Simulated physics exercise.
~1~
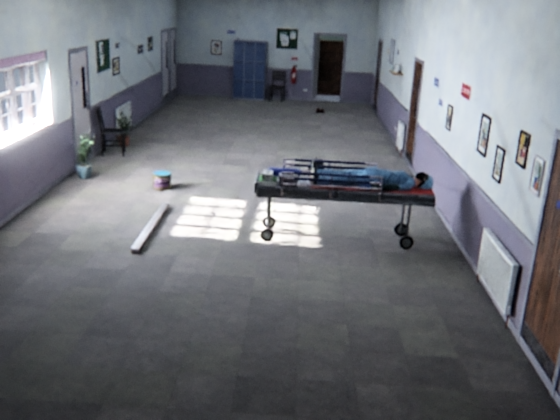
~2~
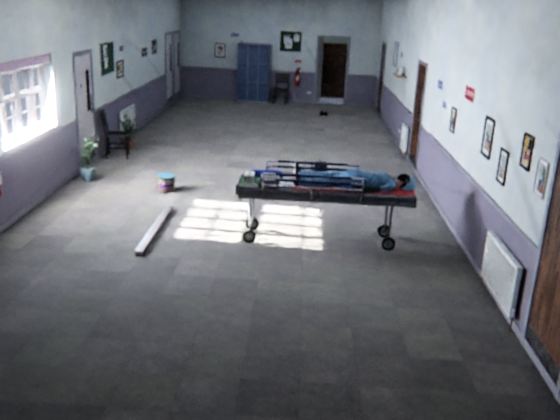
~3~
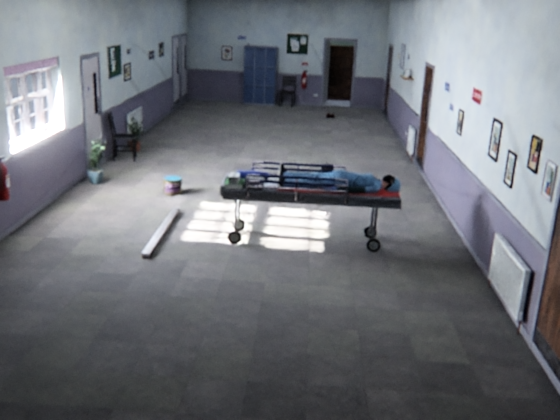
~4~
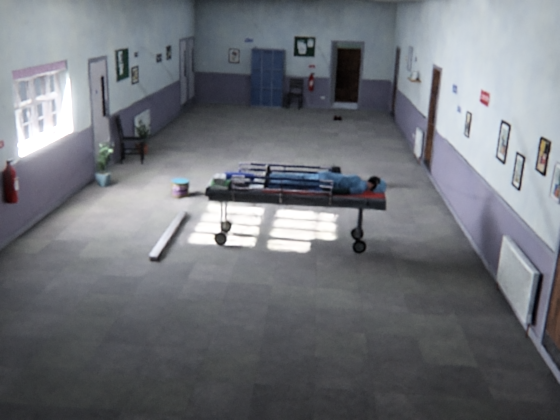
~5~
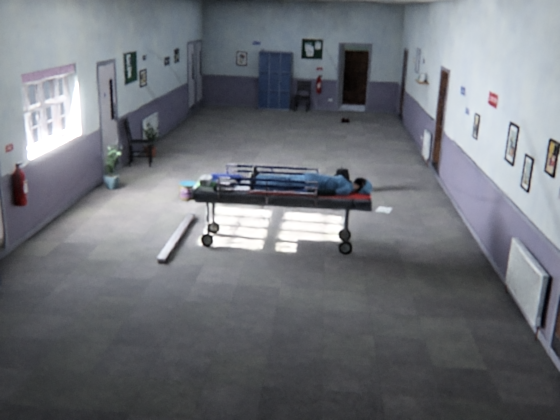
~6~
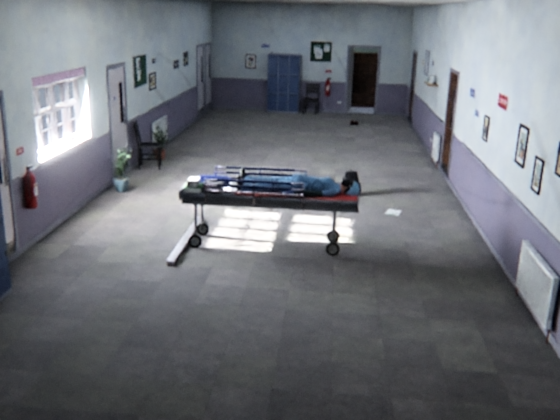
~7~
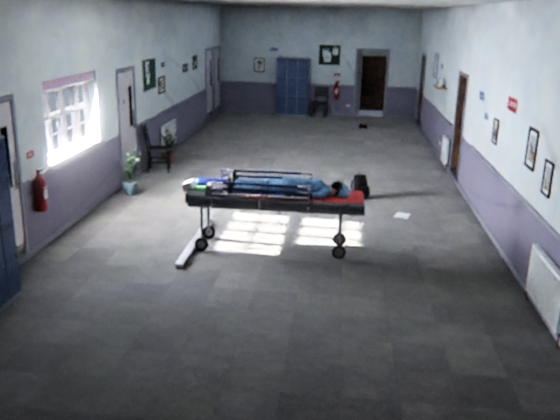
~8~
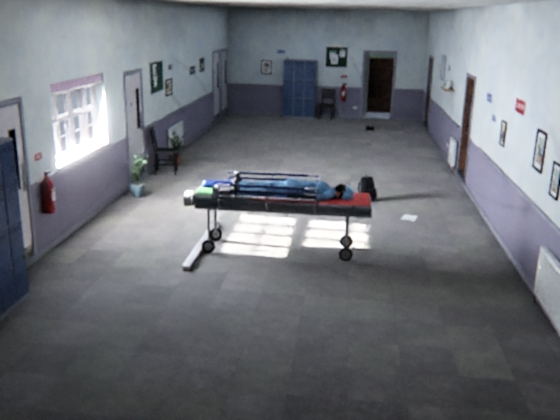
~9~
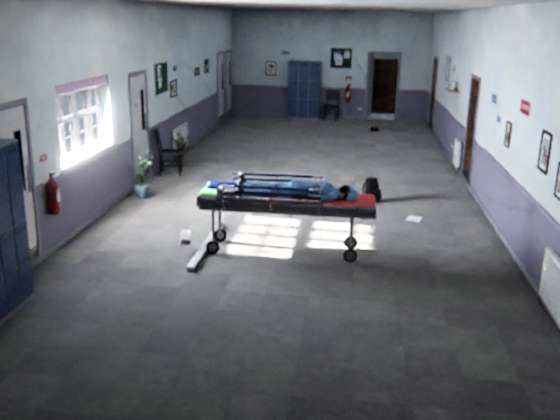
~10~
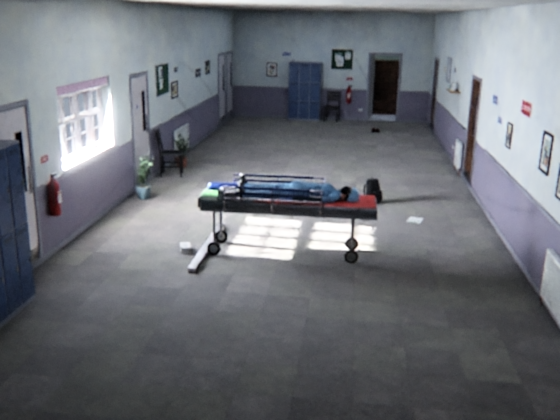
A hospital trolley carrying a person rolls left, stops at a sill, and a white box tumbles off.
